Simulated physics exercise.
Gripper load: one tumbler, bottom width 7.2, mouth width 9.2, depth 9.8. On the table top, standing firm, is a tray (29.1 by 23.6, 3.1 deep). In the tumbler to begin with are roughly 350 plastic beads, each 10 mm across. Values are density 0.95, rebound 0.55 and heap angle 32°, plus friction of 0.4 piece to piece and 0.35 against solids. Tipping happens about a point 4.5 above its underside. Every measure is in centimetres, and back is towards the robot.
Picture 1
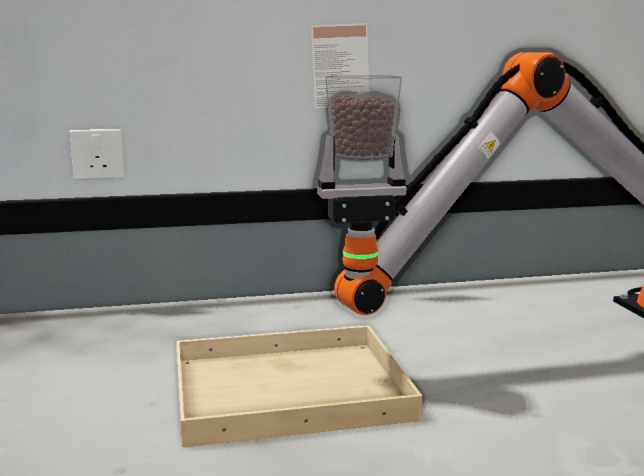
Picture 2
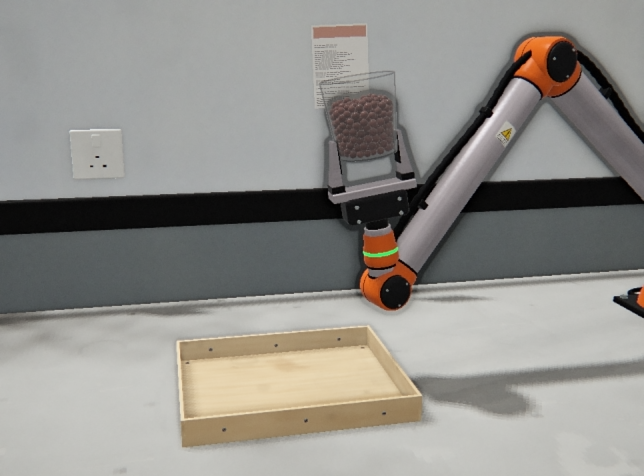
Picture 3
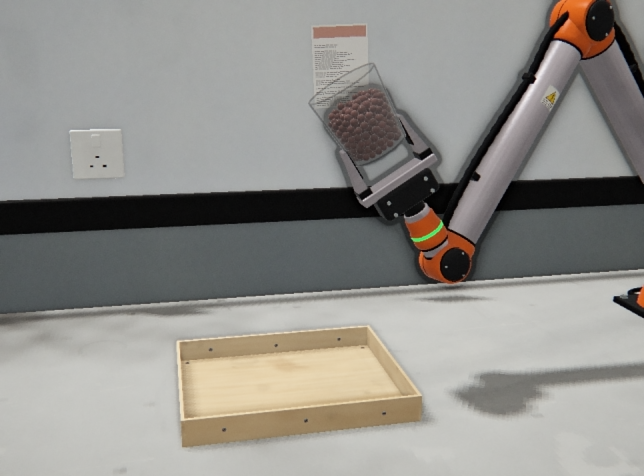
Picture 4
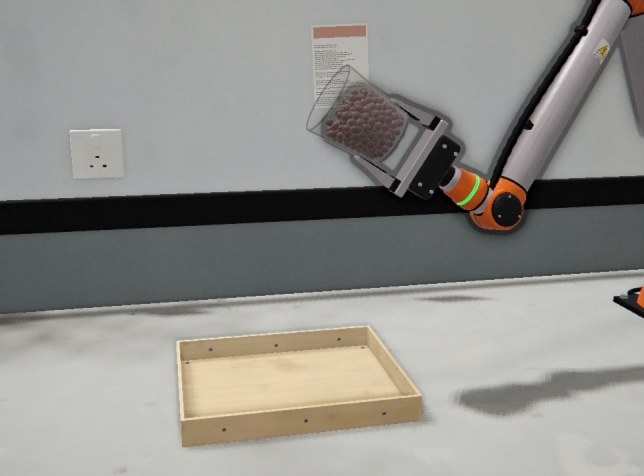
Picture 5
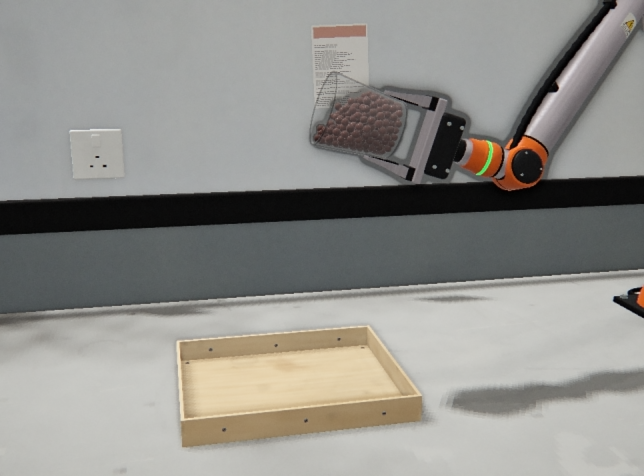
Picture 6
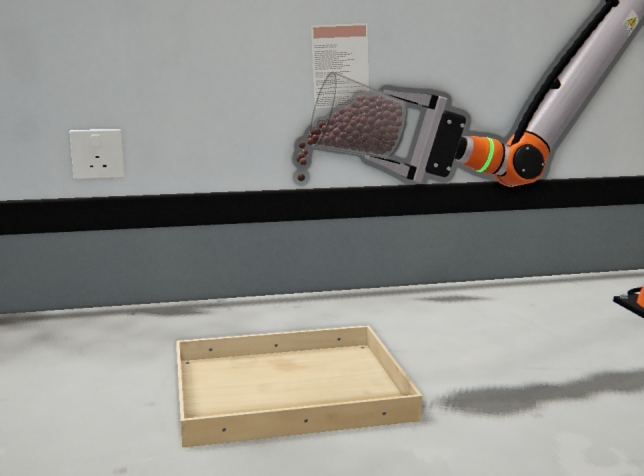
A robot arm grips a clear tumbler of reddish-brown beads upright above and behind a shallow wooden tray, then tilts it steadily to the left as its lower joint swings right and up. With the tumbler nearly on its side, a few beads slip over its lip.
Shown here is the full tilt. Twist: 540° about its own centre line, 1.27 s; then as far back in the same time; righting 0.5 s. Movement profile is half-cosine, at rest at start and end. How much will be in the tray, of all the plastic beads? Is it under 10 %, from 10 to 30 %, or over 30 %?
Over 30 %.
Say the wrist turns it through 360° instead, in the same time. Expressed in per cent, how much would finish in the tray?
Estimate: Approx. 40 per cent.
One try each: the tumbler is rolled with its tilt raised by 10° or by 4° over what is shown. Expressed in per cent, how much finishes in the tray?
I'd expect some 80 per cent, then some 60 per cent.
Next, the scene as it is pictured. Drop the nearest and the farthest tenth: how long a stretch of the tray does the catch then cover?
Spread length: Approx. 22 cm.
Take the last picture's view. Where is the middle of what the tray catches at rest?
Roughly at pixel (240, 387).
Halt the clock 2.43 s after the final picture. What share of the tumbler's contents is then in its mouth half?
I reckon roughly 35 per cent.
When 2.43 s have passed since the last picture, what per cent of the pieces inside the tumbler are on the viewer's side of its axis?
The answer works out at some 25 percent.
Then, 1.22 s later, tipped 74°, highest piece 38 above the table; 237 in the tumbler, 91 in the tray, 6 on the table or floor, 19 in flight or on a rim.
Then, 2.43 s later, tipped 74°, highest piece 39 above the table; 179 in the tumbler, 151 in the tray, 13 on the table or floor, 10 in flight or on a rim.
Then, 3.24 s later, upright, highest piece 39 above the table; 172 in the tumbler, 166 in the tray, 14 on the table or floor, 1 in flight or on a rim.
Then, 3.94 s later, upright, highest piece 39 above the table; 172 in the tumbler, 167 in the tray, 14 on the table or floor.
At rest, 172 in the tumbler, 167 in the tray, 14 on the table or floor. That is 47 % in the tray.
